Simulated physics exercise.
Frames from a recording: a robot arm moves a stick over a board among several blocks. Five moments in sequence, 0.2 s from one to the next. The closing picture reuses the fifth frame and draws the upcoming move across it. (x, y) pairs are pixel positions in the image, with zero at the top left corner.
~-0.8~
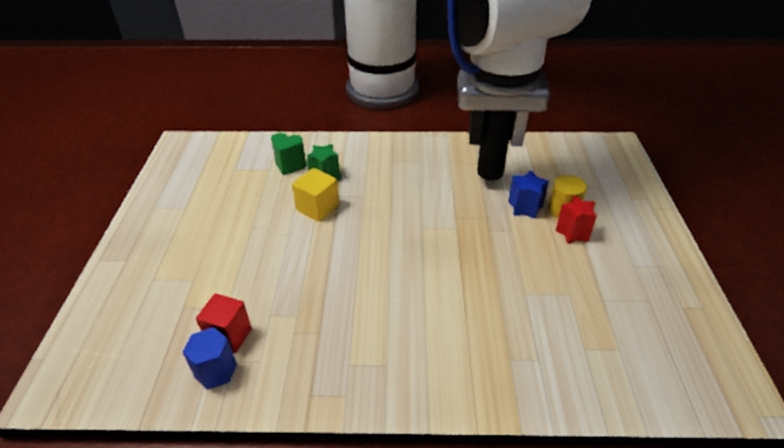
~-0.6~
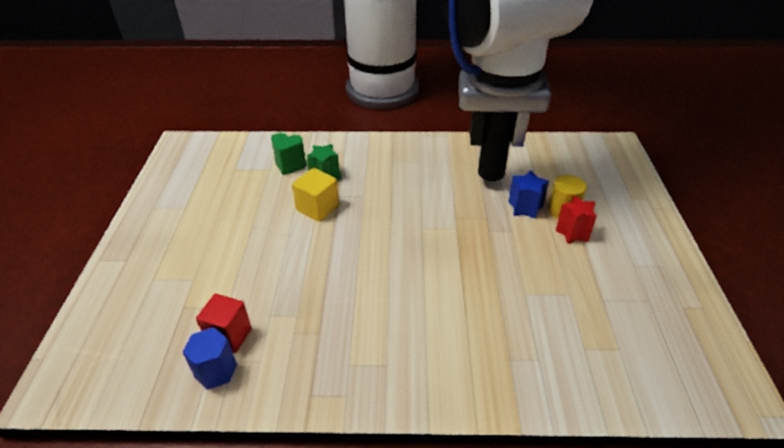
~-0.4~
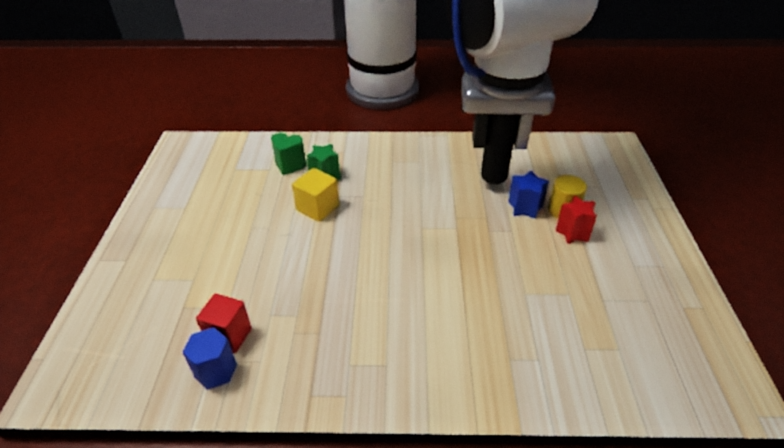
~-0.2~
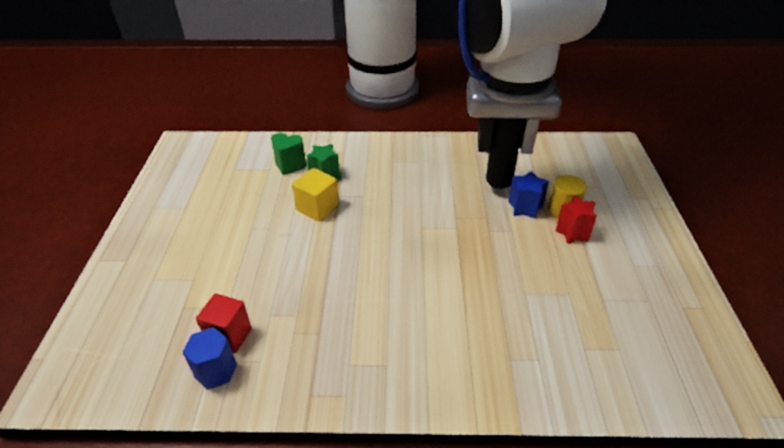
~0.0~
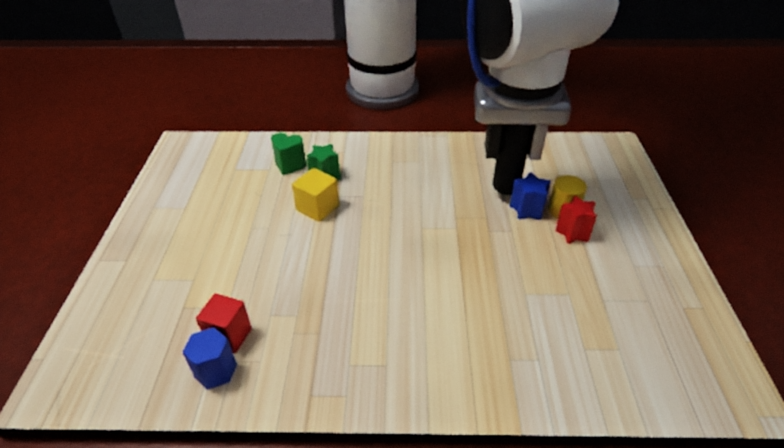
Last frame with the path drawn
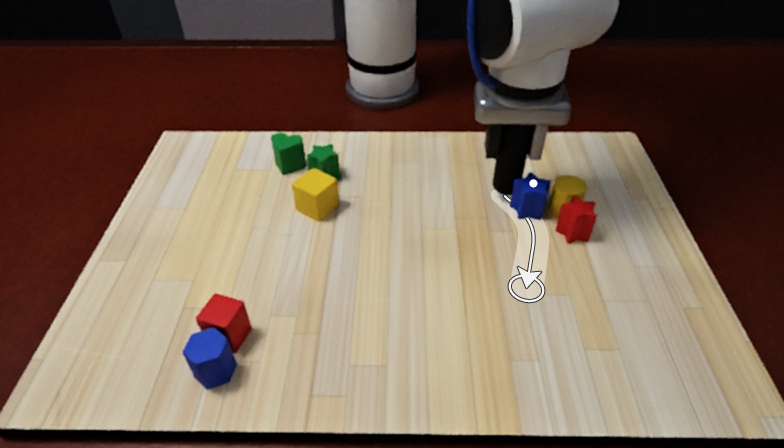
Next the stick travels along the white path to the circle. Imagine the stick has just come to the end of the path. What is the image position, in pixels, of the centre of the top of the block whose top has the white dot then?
The centre of its top face lies at (570, 217).
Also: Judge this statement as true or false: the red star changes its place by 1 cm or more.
That claim is true.
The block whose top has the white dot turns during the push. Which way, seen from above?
Counter-clockwise, from overhead.
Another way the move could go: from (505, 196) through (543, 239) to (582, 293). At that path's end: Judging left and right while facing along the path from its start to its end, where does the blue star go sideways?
It moves left.
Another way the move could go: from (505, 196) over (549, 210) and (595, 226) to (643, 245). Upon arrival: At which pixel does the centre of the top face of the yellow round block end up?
If I read the scene right, the answer is (651, 196).
Path on the board, from (505, 196) via (529, 222) and (532, 253), ending at (526, 288); the dot is on the blue star.
What follows on the original path. One third of the way, stick (532, 214); blue star (563, 207), turned 25° anticlockwise; yellow round block (580, 186); red star (594, 215), turned 35° anticlockwise.
Two thirds of the way, stick (534, 245); blue star (570, 217), turned 55° anticlockwise; yellow round block (580, 186); red star (602, 218), turned 50° anticlockwise.
At the end, stick (529, 279); blue star (570, 217), turned 55° anticlockwise; yellow round block (580, 186); red star (602, 218), turned 50° anticlockwise.
